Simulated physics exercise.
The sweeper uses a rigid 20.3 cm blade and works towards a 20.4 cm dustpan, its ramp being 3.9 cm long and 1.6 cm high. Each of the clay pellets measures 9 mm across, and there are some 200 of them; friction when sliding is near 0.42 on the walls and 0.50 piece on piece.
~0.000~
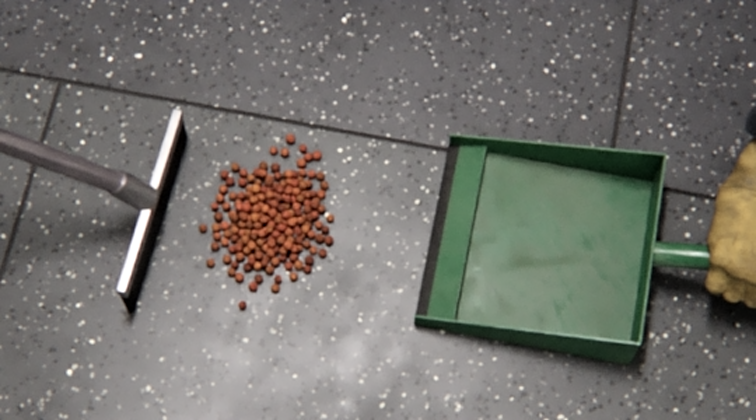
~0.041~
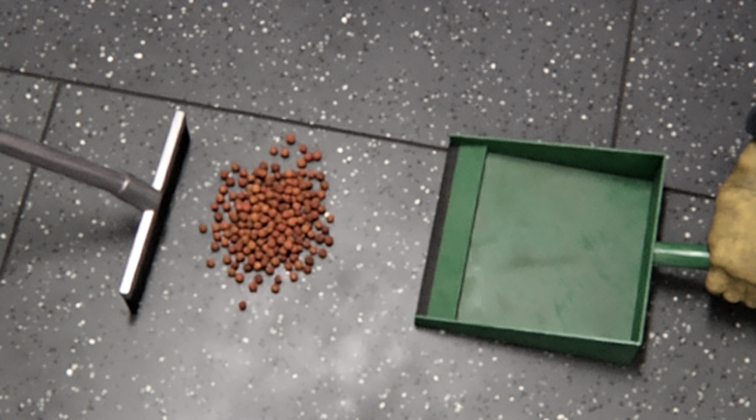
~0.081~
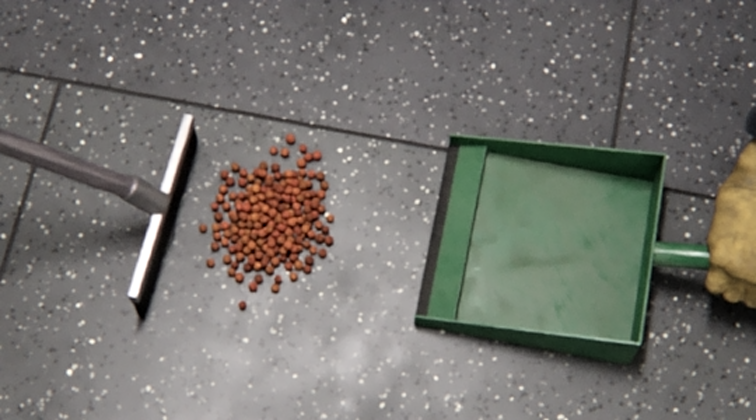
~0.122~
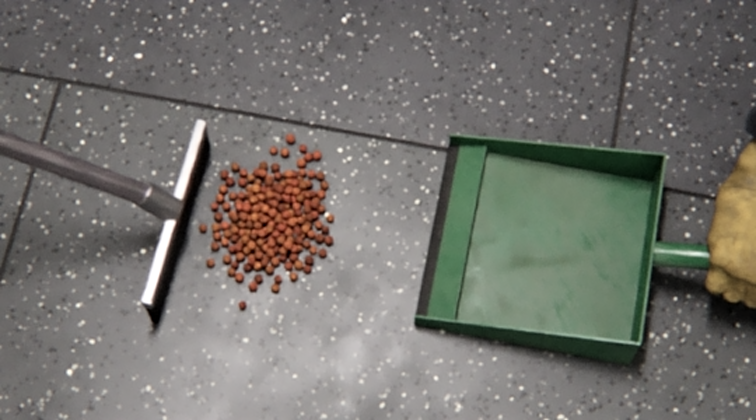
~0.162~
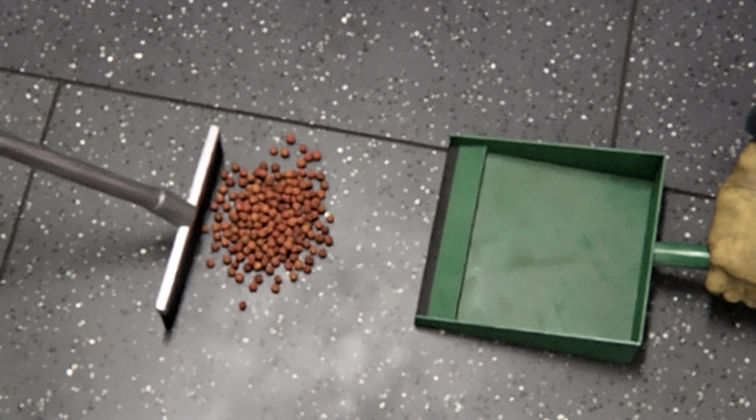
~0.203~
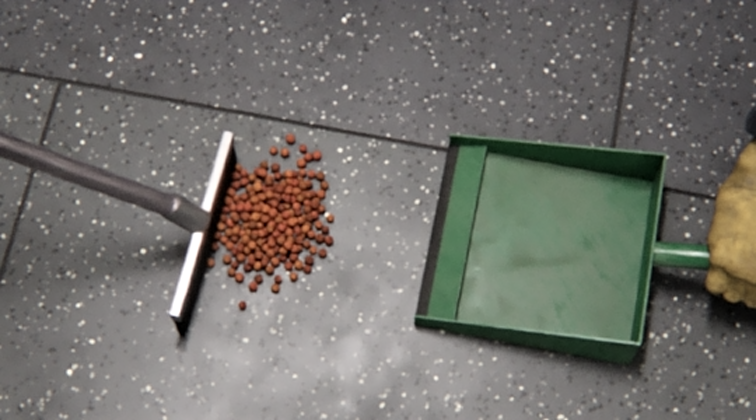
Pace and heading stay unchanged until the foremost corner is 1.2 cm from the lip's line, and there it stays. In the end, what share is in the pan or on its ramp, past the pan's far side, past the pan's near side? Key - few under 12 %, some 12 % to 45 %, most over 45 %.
In the pan or on its ramp: Some. Past the pan's far side: Few. Past the pan's near side: Some.
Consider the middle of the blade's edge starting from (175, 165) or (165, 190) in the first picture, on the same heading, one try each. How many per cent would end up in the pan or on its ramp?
About 50 and 50 per cent.
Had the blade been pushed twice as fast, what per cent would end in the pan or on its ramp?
About 35 %.
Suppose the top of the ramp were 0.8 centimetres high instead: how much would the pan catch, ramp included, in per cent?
I'd put it near 40 per cent, ramp counted.
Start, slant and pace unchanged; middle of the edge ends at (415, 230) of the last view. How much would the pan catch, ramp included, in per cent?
Some 60 percent.
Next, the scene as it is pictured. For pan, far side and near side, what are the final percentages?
Pan: 35%. Far side: 0%. Near side: 20%.
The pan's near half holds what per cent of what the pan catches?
Share: Approx. 90 %.
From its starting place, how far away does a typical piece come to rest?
It works out to roughly 18 cm.
After 0.48 s, middle of the blade 12 cm from the lip; 0 % over the lip, far side 0 %, near side 10 %.
Then, at 0.66 s, middle of the blade 5 cm from the lip; 5 % over the lip, far side 0 %, near side 15 %.
After 0.96 s, middle of the blade 2 cm from the lip; 35 % over the lip, far side 0 %, near side 20 %.
In the end, at 1.3 s, pan 35 %, far side 0 %, near side 20 %, in front of the lip or behind the blade 45 %.
